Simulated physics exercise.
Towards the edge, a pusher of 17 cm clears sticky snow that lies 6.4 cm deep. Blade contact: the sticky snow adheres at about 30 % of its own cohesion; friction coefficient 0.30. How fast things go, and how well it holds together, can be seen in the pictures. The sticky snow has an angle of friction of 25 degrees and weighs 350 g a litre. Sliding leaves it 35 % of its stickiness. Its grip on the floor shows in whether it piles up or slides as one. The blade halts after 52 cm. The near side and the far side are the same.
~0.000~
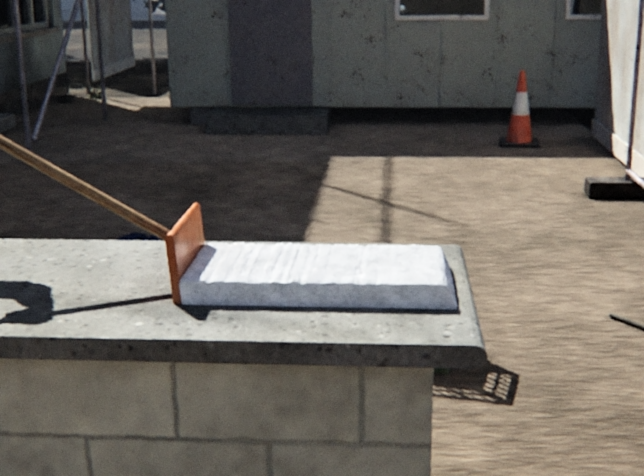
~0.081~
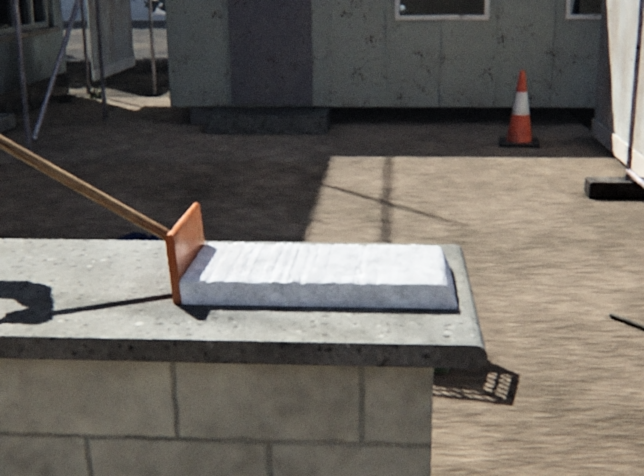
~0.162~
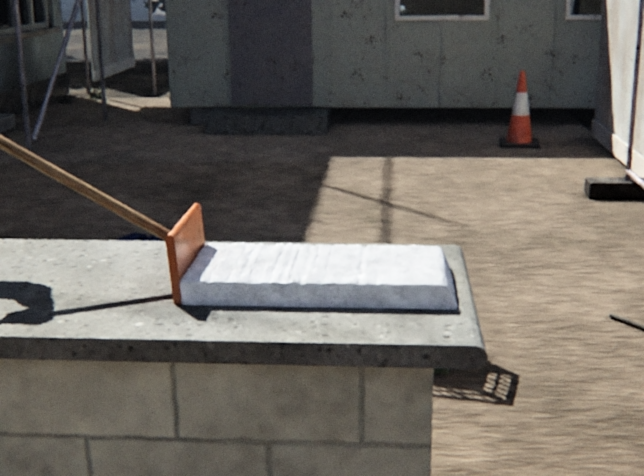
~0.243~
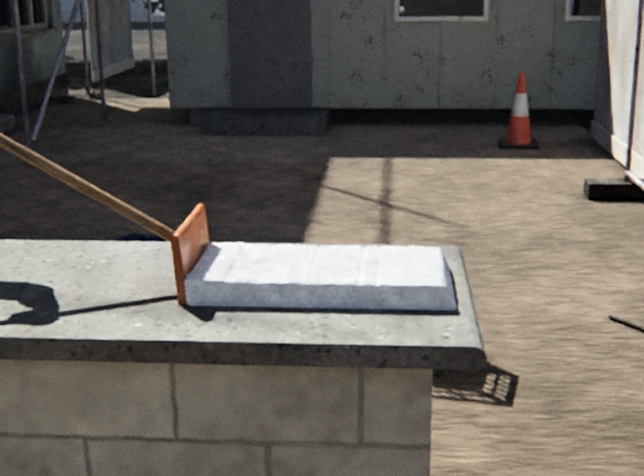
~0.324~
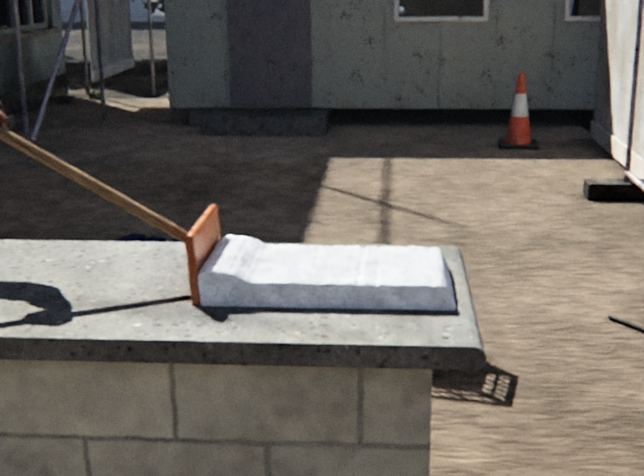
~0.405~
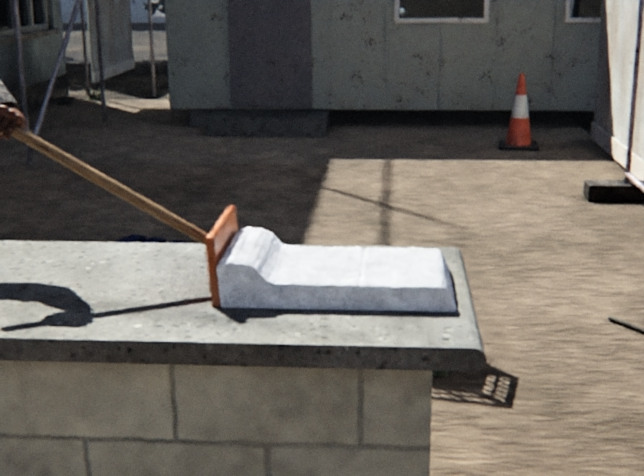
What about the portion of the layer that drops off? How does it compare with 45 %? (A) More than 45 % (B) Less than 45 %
The answer is B.
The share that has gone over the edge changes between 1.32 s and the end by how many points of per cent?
Close to 10 percent of the whole.
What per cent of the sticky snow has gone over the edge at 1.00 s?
Reading: Around 0 %.
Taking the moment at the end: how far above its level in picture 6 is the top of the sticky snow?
The gap comes to roughly 2.0 centimetres.
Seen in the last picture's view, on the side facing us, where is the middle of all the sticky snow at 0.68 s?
That point lands roughly at (346, 286).
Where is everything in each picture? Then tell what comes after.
In the first frame, foot of the blade at (182, 305), not yet moved; leading edge of the sticky snow at (456, 304), piled 6.3 cm high.
In the second frame, foot of the blade at (182, 304), not yet moved; leading edge of the sticky snow at (456, 303), piled 6.3 cm high.
In the third frame, foot of the blade at (182, 305), not yet moved; leading edge of the sticky snow at (456, 304), piled 6.3 cm high.
In the fourth frame, foot of the blade at (187, 306), moved 1.6 cm; leading edge of the sticky snow at (455, 305), piled 7.1 cm high.
In the fifth frame, foot of the blade at (201, 306), moved 5.3 cm; leading edge of the sticky snow at (454, 305), piled 9.2 cm high.
In the sixth frame, foot of the blade at (221, 307), moved 10 cm; leading edge of the sticky snow at (455, 306), piled 12 cm high.
After 0.68 s, 0 % has gone over the edge.
After 1.00 s, 0 % has gone over the edge.
After 1.32 s, 18 % has gone over the edge.
After 1.64 s, 24 % has gone over the edge.
After 2.64 s, at the end, 29 % has gone over the edge.
